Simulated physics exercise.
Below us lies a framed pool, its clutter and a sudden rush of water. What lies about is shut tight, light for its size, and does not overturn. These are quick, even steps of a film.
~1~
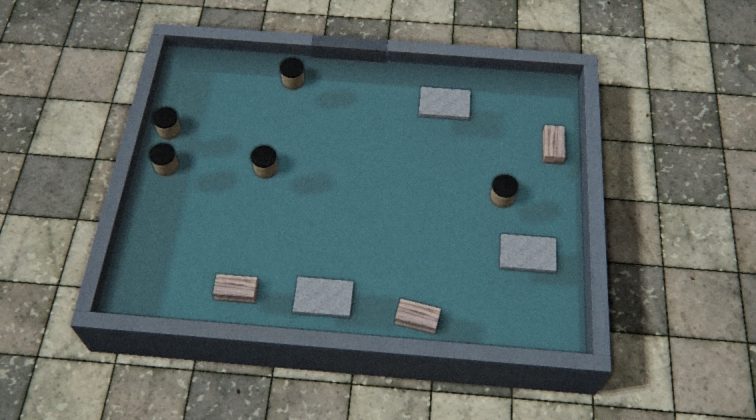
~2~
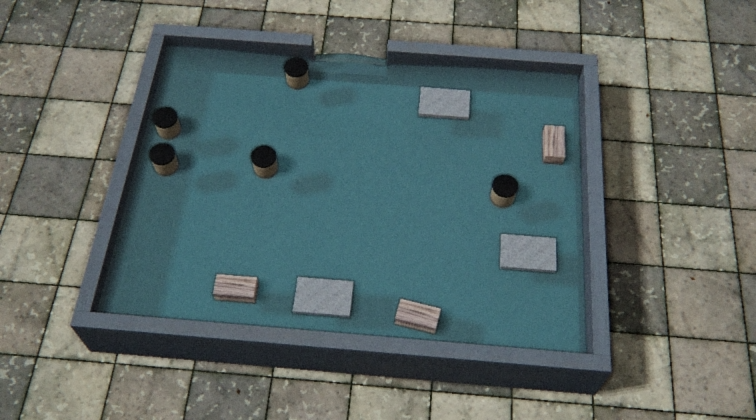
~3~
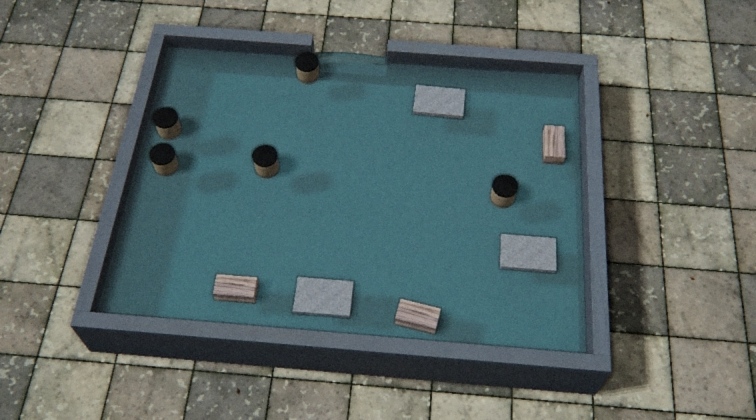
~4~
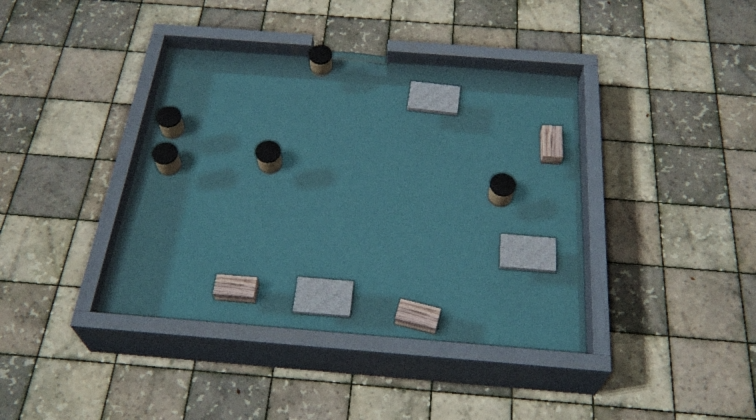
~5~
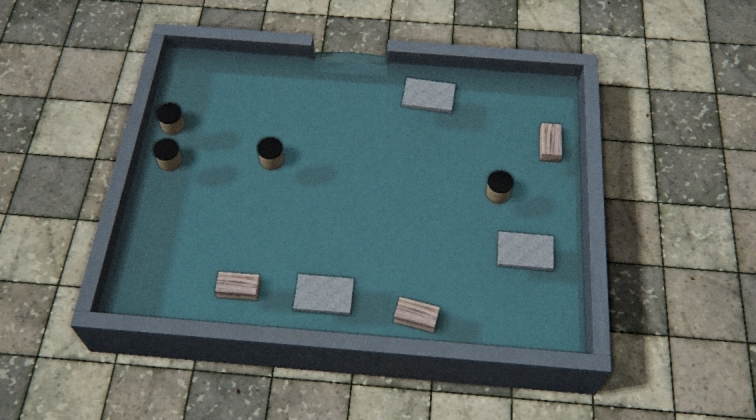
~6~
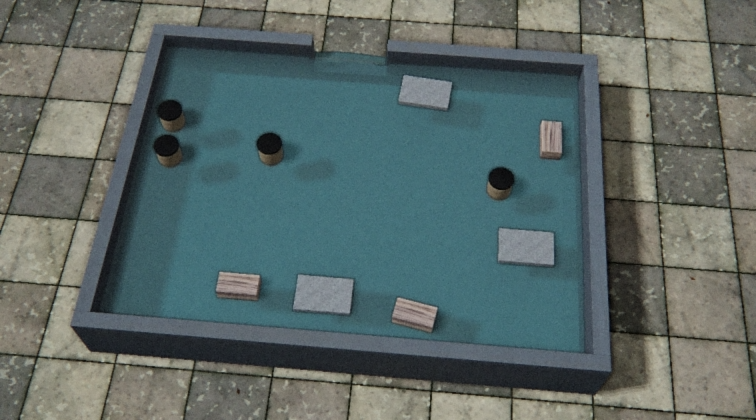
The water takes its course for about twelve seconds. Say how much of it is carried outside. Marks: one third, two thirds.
It is less than a third.
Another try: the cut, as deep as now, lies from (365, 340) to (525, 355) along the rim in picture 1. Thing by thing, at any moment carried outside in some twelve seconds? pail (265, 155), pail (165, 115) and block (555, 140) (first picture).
In that order: Kept in, left behind, no.
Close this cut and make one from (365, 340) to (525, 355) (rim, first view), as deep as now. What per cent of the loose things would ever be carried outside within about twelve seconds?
About 40 per cent.
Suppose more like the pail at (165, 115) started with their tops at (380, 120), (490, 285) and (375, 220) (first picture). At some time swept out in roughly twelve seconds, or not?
In turn: Gone, left behind, inside.
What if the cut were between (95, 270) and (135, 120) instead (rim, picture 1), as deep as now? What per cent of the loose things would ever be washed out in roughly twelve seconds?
Some 40 per cent.
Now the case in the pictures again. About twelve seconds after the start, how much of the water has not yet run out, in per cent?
Roughly 74 per cent.
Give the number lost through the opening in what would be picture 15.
I count 2.
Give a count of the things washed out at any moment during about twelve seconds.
That makes 2.
A moment on, 1 of 11 are out; 10 afloat.
Next, 2 of 11 are out; 9 afloat.
Later, 2 of 11 are out; 9 afloat.
In the end, 2 of 11 are out; 9 afloat.
